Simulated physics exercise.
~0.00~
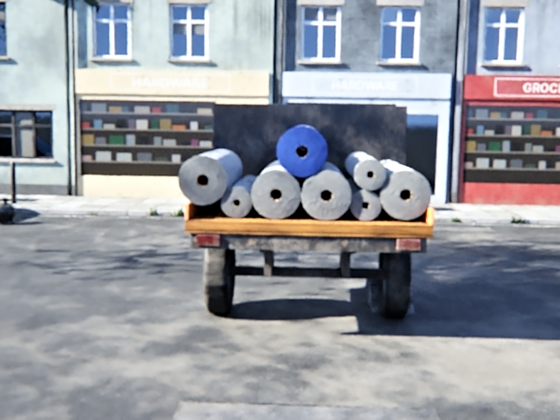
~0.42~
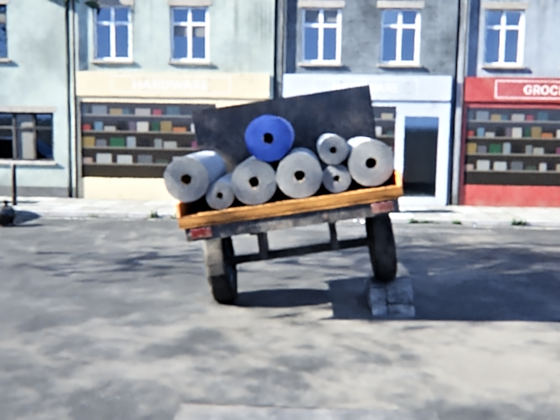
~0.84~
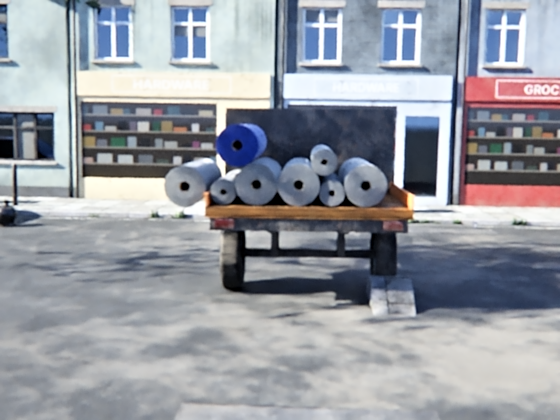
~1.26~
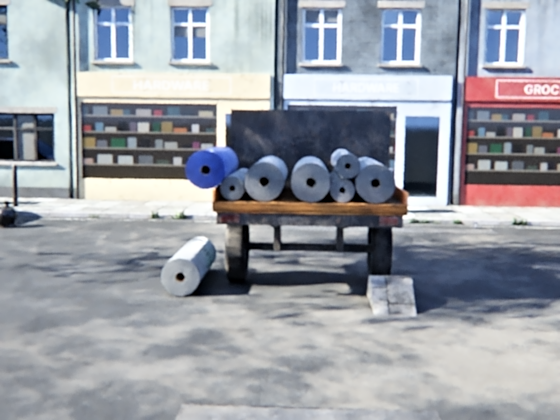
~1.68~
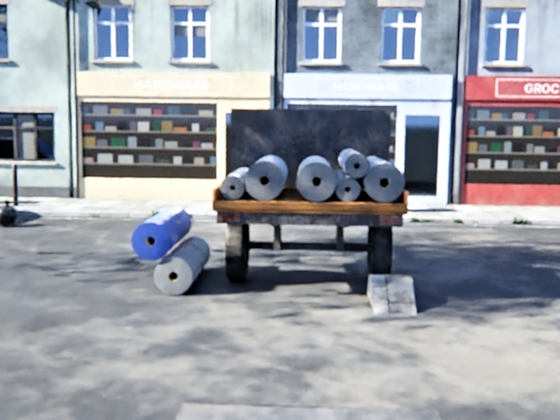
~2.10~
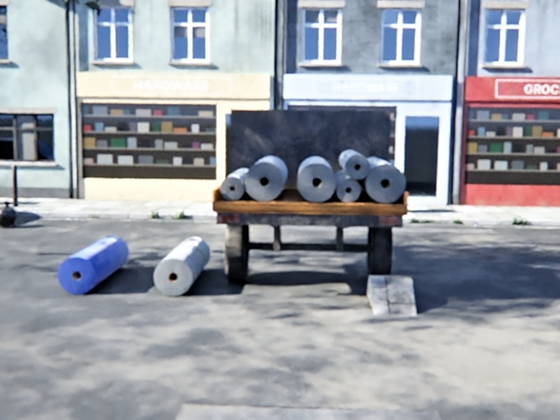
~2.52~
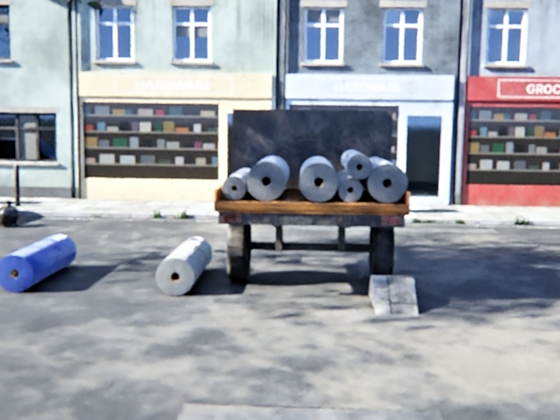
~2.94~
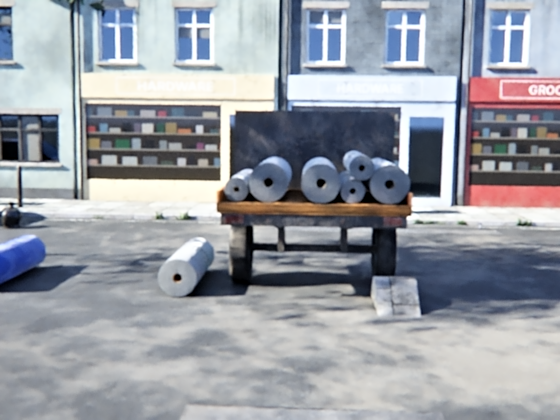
A flat trailer tilts over a hump, and a grey roll and the blue roll fall left onto the road.
